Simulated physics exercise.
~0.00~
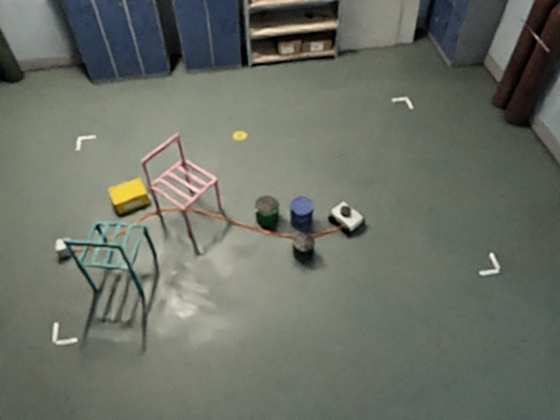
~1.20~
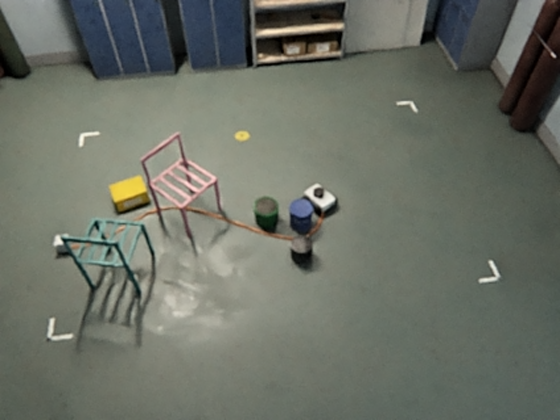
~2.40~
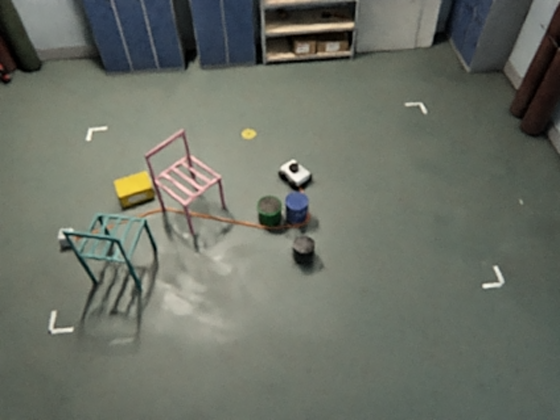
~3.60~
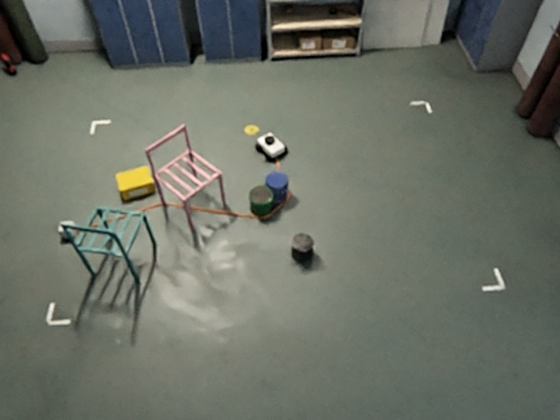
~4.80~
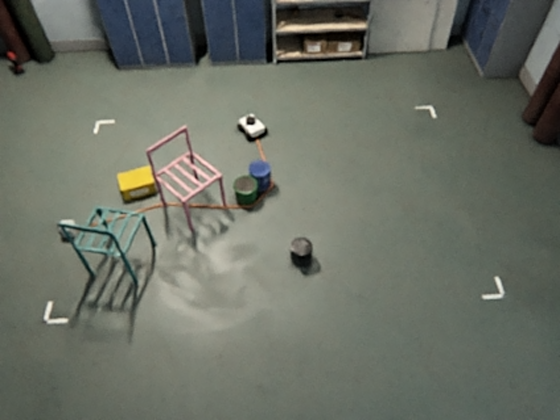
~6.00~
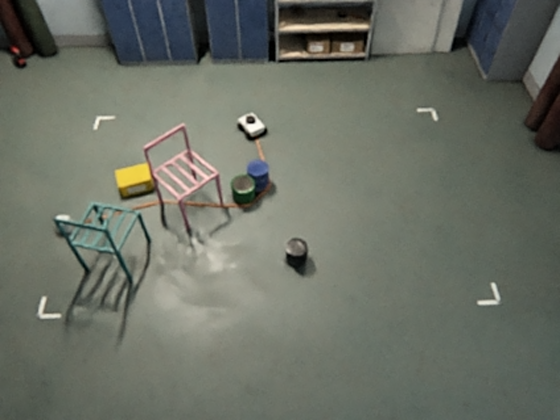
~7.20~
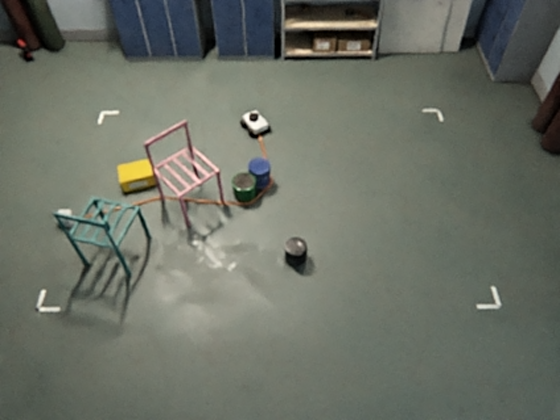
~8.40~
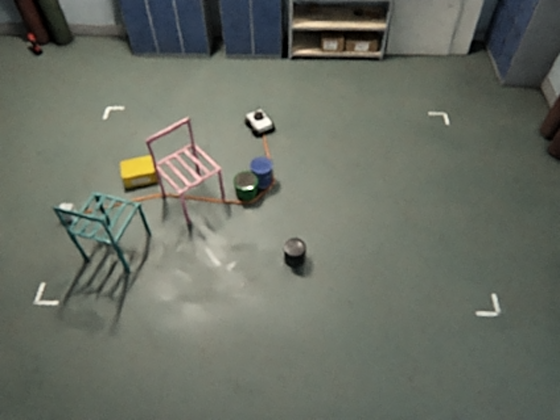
On a workshop floor, a small white cart trailing an orange lead moved up and to the left, and the lead pulled the blue bucket and green pot toward the pink chair before everything stopped, with the chairs, yellow carton and black tub unmoved.
